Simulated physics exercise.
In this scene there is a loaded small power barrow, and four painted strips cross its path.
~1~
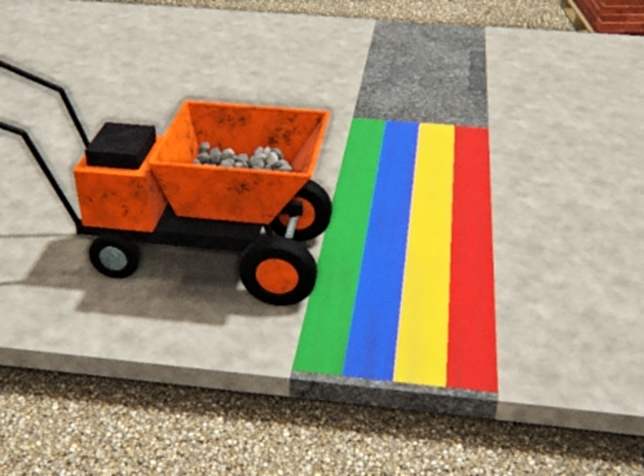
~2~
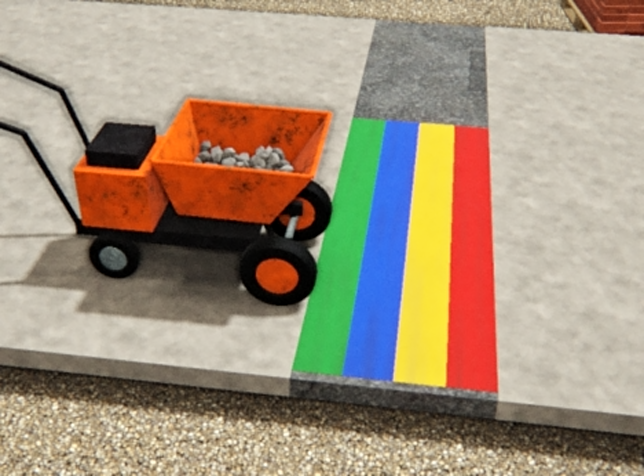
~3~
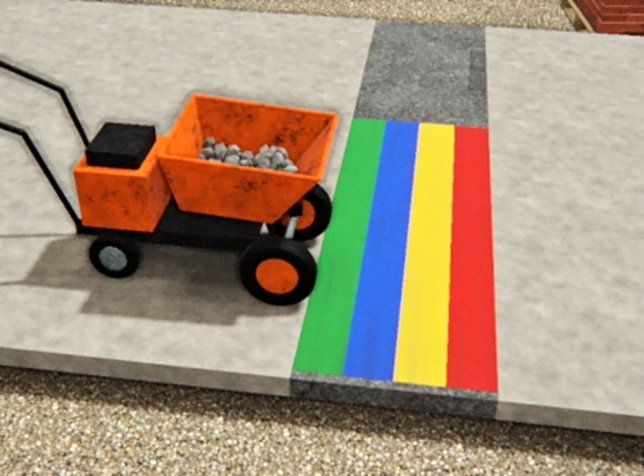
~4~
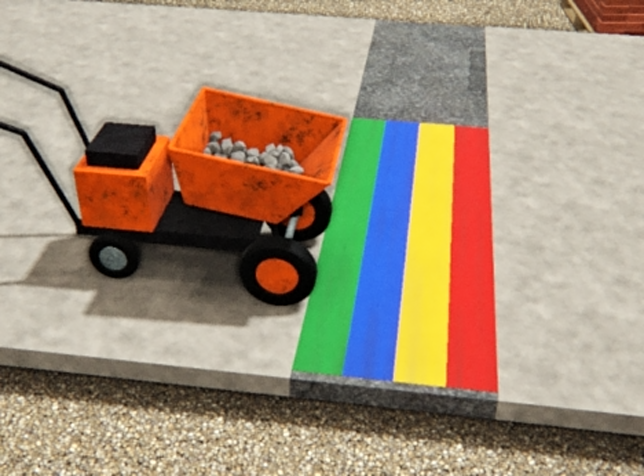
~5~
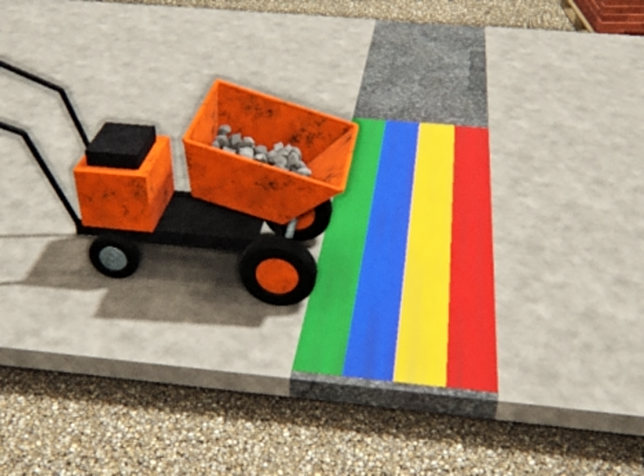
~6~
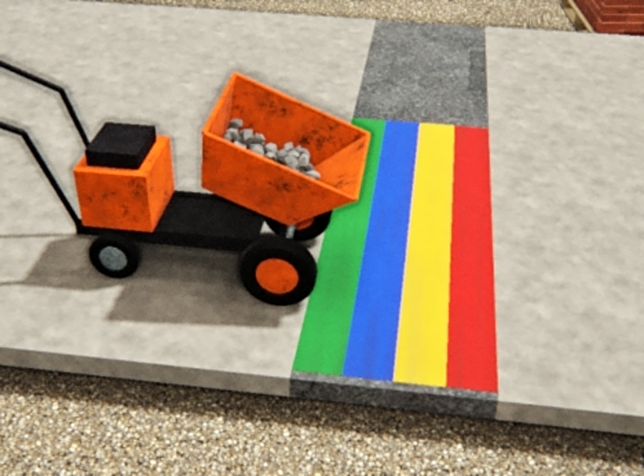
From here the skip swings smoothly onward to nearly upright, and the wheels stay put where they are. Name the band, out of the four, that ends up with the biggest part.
The yellow band.
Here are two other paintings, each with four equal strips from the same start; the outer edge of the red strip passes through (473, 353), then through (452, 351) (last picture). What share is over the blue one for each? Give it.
The first painting gives around 0 per cent, the second around 0 per cent.
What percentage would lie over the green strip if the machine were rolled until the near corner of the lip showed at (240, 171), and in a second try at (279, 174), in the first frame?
About 30 % and about 0 %.
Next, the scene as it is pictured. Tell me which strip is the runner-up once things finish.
In second place: The red one.
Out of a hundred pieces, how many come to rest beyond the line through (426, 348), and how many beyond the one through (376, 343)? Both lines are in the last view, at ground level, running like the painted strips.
Around 50 percent for the first and 100 percent for the second.
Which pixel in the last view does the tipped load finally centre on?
At about (433, 279).
Soon after the last picture, skip tipped steeply; all in the skip.
A little later, skip tipped right over; nearly all in the skip; a stray few over the yellow strip.
Later still, skip tipped right over; about a third in the skip; about half over the yellow strip; about a quarter over the red strip; a stray few off the paint.
By the end, skip tipped right over; a stray few in the skip; none over the green strip; a small part over the blue strip; about half over the yellow strip; about a quarter over the red strip; a small part off the paint.
